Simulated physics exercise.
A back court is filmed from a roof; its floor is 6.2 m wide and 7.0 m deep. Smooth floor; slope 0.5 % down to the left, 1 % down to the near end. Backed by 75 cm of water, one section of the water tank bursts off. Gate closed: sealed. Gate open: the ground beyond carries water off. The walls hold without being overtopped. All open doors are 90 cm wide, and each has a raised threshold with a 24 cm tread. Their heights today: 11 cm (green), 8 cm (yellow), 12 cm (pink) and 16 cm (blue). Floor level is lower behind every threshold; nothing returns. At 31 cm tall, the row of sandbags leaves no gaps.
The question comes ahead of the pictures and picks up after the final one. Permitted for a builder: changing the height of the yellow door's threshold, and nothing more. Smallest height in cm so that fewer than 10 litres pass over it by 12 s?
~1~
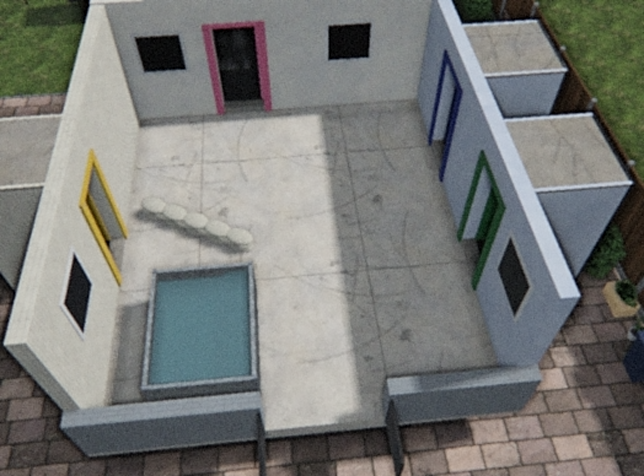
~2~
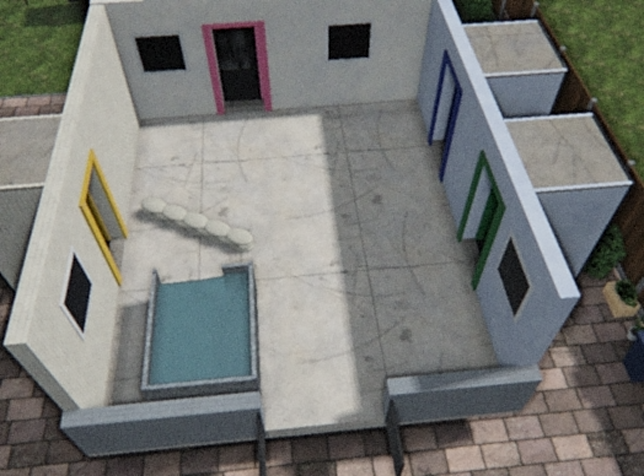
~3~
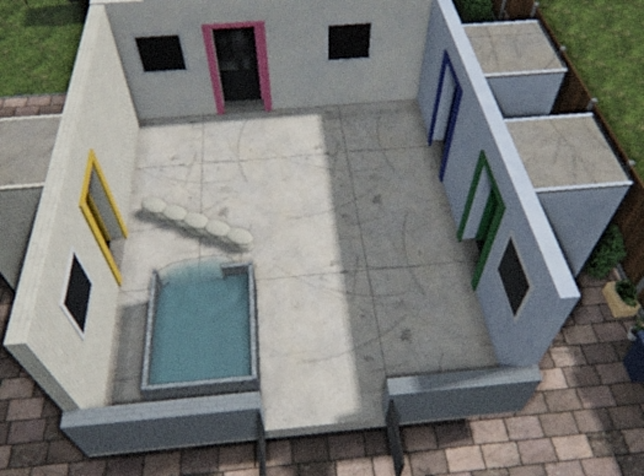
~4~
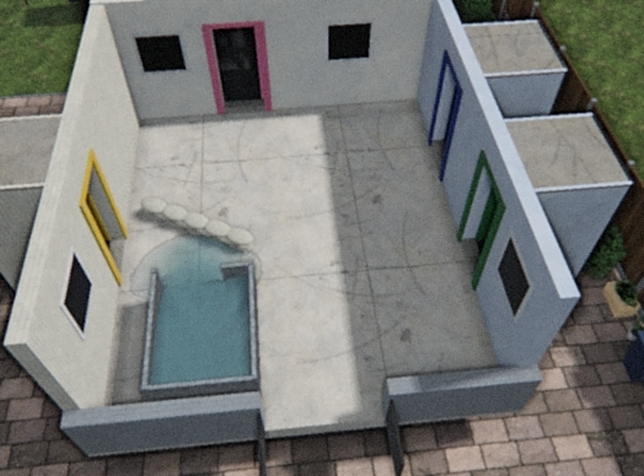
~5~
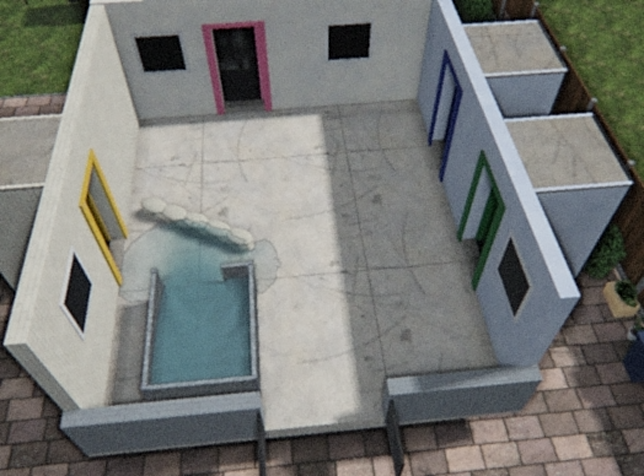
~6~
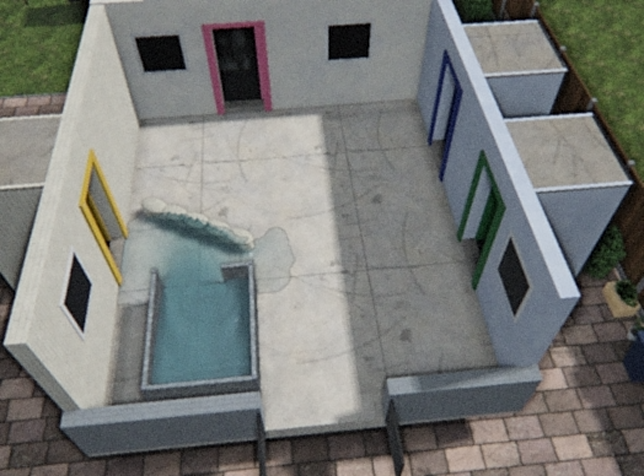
I would say 36 cm.
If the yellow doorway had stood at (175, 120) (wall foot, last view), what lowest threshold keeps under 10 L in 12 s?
18 cm.
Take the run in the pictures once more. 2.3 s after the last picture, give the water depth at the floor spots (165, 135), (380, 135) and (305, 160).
Roughly 7, then 0, then 0 cm.
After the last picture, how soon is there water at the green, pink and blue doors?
For green it's 2.8 s, for pink 1.8 s, and for blue 5.0 s.
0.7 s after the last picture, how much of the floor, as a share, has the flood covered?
Roughly 20 percent of the floor is wet.
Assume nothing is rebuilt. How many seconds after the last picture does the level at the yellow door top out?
I'd guess close to 1.4 seconds.
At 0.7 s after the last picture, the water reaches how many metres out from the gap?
Some 4.0 m out.
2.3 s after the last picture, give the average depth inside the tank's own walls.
25 cm, roughly.
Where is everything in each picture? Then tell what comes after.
In the first frame, the water tank at (202, 324) is whole and still, 75 cm deep; the yellow door at (107, 224) is dry.
In the second frame, water pours out on the far side and has run 0.3 m, to a hidden place; about 6 cm deep outside, 75 cm at the back.
In the third frame, water pours out on the far side and has run 0.8 m, to (206, 260); about 11 cm deep outside, 75 cm at the back.
In the fourth frame, the front is at (184, 238), 1.3 m from the gap on the far side; 2.0 m2 of floor is wet, 74 cm left at the back.
In the fifth frame, the front is at (163, 225), 1.7 m from the gap on the far side; 3.0 m2 of floor is wet, 66 cm left at the back.
In the sixth frame, water pours out on the far side and has run 2.0 m, to (141, 217); about 6 cm deep outside, 64 cm at the back; water is at the yellow door at (107, 224).
Then, 0.7 s after the last picture water covers 20 % of the floor, deepest (54 cm) near (127, 233); 24 cm at the yellow door, 14 litres in over its 8 cm threshold.
Then, 2.3 s after the last picture water covers 40 % of the floor, deepest (29 cm) near (125, 248); 26 cm at the yellow door, 248 litres in over its 8 cm threshold.
Then, 11.3 s after the last picture water covers 90 % of the floor, deepest (11 cm) near (102, 431); 7 cm at the yellow door, 473 litres in over its 8 cm threshold.
At the yellow door as built, the water peaked near 29 cm, 1.3 s after the last picture.
Run again over the same 12 s with other heights there, 34 litres in over 29 cm, 5 litres over 39 cm. The limit of 10 litres is kept from about 36 cm up.
